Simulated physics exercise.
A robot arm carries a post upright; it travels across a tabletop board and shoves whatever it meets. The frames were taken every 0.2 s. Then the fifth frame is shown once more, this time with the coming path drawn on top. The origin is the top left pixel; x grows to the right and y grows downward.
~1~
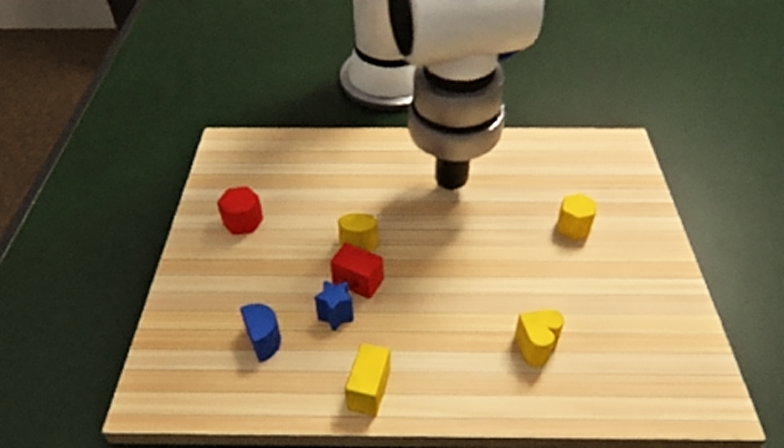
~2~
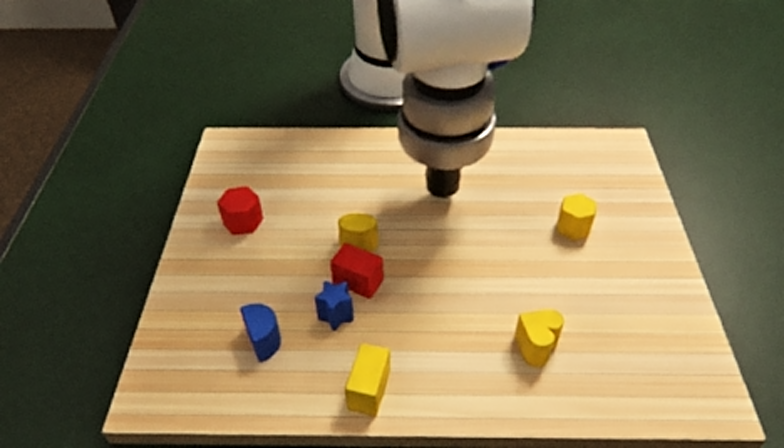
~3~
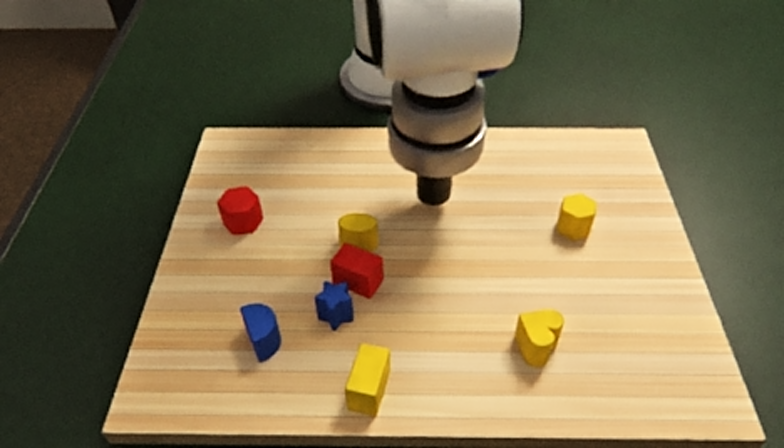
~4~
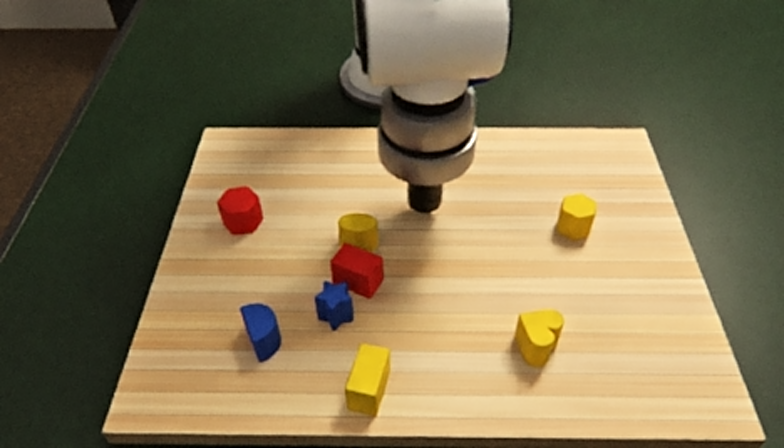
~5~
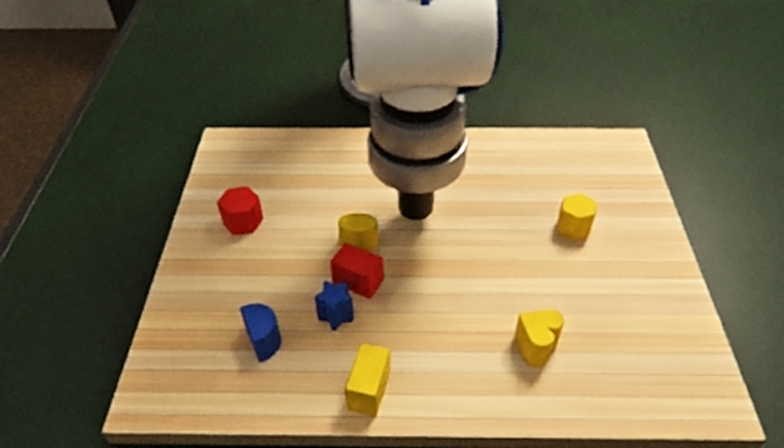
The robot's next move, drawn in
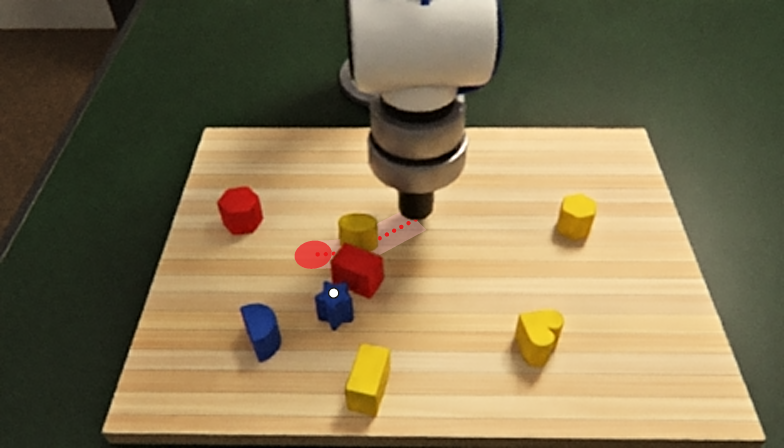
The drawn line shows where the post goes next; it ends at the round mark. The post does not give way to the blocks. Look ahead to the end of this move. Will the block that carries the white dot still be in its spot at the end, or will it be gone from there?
It stays.
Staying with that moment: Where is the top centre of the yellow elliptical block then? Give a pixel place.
It should be at (277, 231) by then.
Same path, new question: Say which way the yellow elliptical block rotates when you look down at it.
It twists with the clock when seen from above.
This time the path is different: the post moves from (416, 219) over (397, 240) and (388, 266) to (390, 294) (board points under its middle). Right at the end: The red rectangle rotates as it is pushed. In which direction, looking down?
Verdict: Clockwise.
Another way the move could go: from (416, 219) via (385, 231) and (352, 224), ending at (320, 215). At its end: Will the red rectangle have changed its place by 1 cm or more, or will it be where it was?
At the end of the path, the red rectangle remains in its old spot.
Path on the board, from (416, 219) via (385, 235) and (352, 251), ending at (313, 254); the dot is on the blue star.
What follows on the original path. One third of the way, post at (385, 225); yellow elliptical block at (351, 223).
Two thirds of the way, post at (350, 240); yellow elliptical block at (315, 231), turned 50° clockwise.
At the end, post at (312, 244); blue star in place; yellow elliptical block at (277, 231), turned 75° clockwise.
